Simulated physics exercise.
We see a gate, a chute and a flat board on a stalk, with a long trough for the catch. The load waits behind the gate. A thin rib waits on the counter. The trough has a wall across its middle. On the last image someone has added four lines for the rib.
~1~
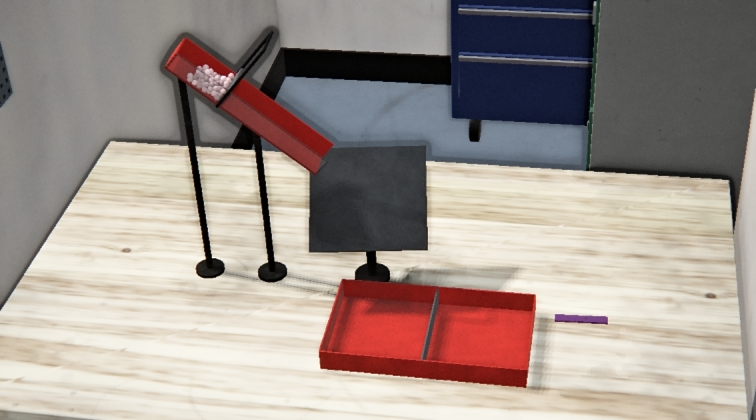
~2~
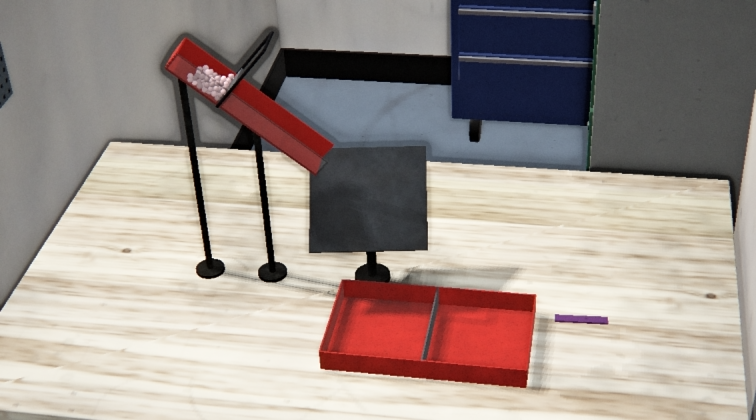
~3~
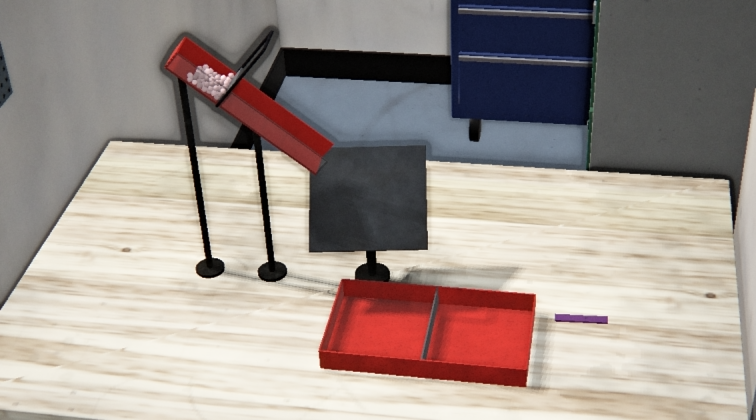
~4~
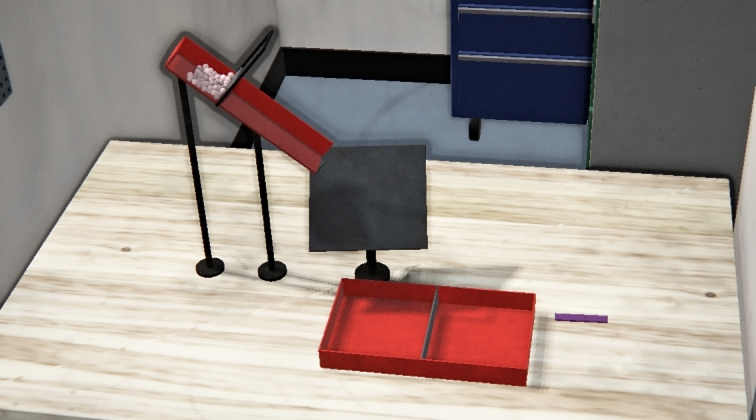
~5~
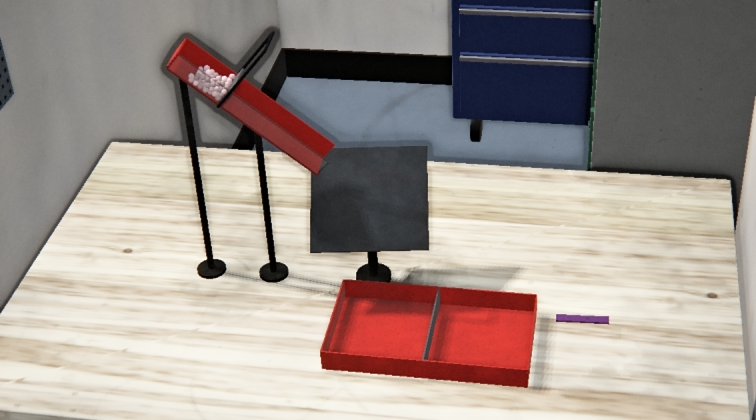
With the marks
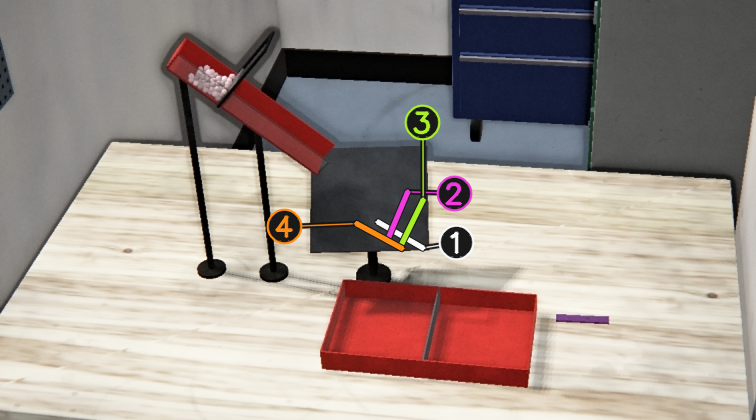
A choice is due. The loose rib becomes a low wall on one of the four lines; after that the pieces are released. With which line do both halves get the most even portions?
Line 1 does it best.
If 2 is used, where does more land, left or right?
Left.
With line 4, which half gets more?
The right half.
On the marked copy, line 1 from (378, 221) to (422, 247); line 2 from (407, 191) to (388, 238); line 3 from (423, 199) to (401, 245); line 4 from (356, 223) to (402, 248).
For line 1, of what is caught, about a third in the left half, about half in the right.
For line 2, of what is caught, most in the left half, a small part in the right.
For line 3, of what is caught, nearly all in the left half, a small part in the right.
For line 4, of what is caught, a small part in the left half, nearly all in the right.
